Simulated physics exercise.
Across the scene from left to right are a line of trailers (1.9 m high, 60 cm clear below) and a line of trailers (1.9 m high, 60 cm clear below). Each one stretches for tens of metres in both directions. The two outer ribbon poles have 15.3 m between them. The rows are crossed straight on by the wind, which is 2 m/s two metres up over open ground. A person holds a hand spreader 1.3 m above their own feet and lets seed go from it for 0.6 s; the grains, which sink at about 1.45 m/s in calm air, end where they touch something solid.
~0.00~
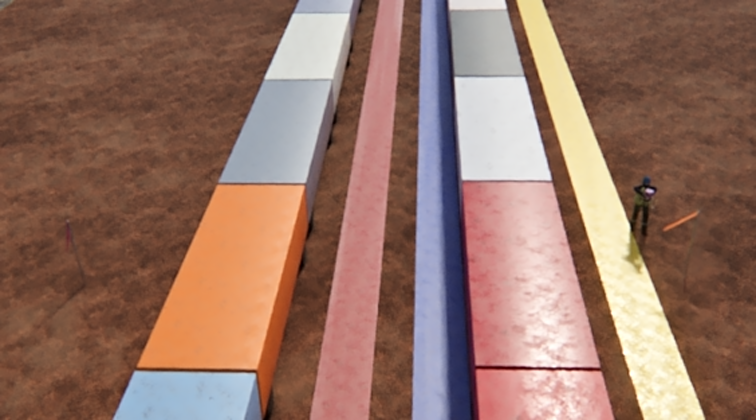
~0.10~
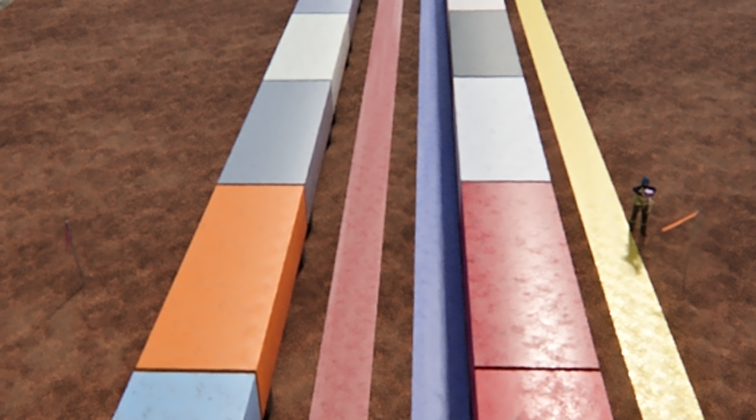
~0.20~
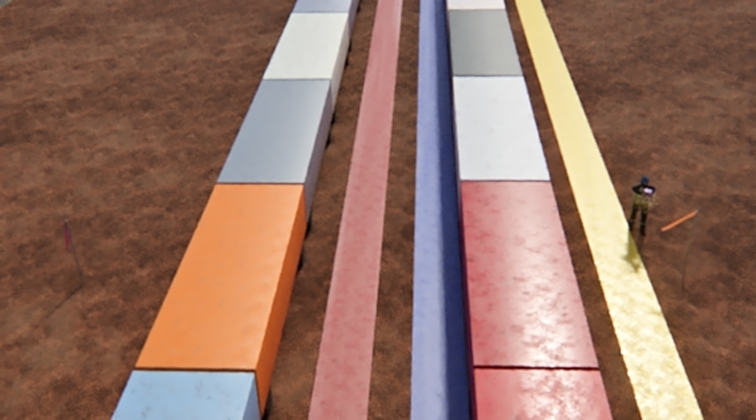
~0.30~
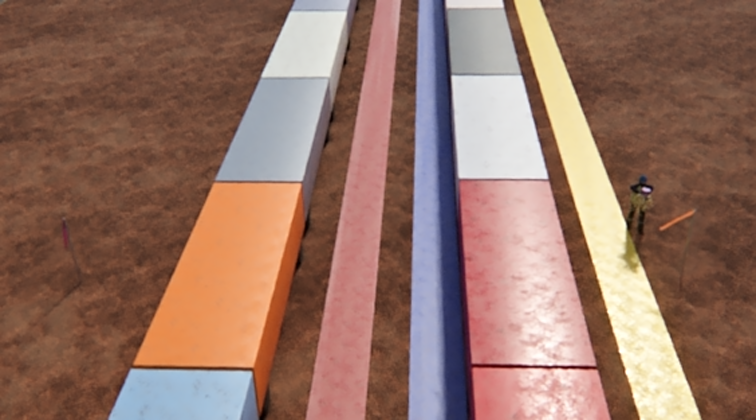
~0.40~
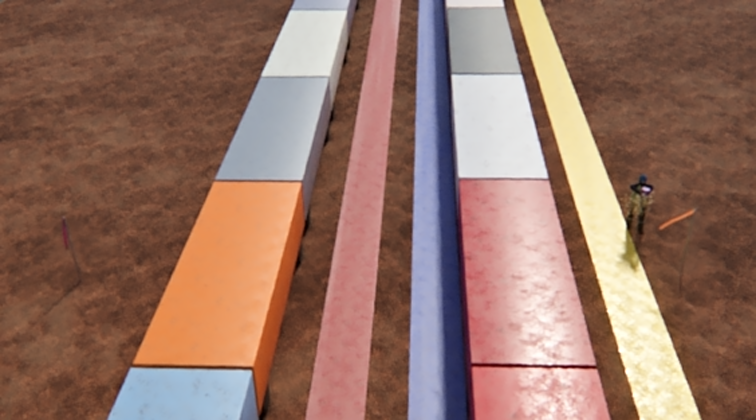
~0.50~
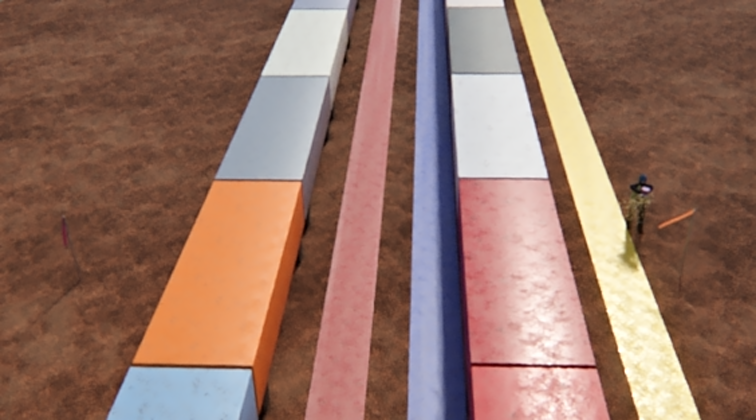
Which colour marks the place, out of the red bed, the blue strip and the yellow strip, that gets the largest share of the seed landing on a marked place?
Yellow.
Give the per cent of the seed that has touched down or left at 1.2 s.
Estimate: Some 35 percent.
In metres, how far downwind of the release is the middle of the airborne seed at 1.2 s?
1.0 m.
After 1.2 s, 33 % is no longer flying here, and 0 % lies on the red bed, 33 % on the yellow strip and 0 % on the blue strip; the middle of what still flies is 0.4 m above the low ground, near (609, 227).
After 2.0 s, 95 % is no longer flying here, and 0 % lies on the red bed, 85 % on the yellow strip and 0 % on the blue strip.
After 3.5 s, 100 % is no longer flying here, and 0 % lies on the red bed, 87 % on the yellow strip and 0 % on the blue strip.
After 8.0 s, 100 % is no longer flying here, and 0 % lies on the red bed, 87 % on the yellow strip and 0 % on the blue strip.
After 45.0 s, 100 % is no longer flying here, and 0 % lies on the red bed, 87 % on the yellow strip and 0 % on the blue strip.
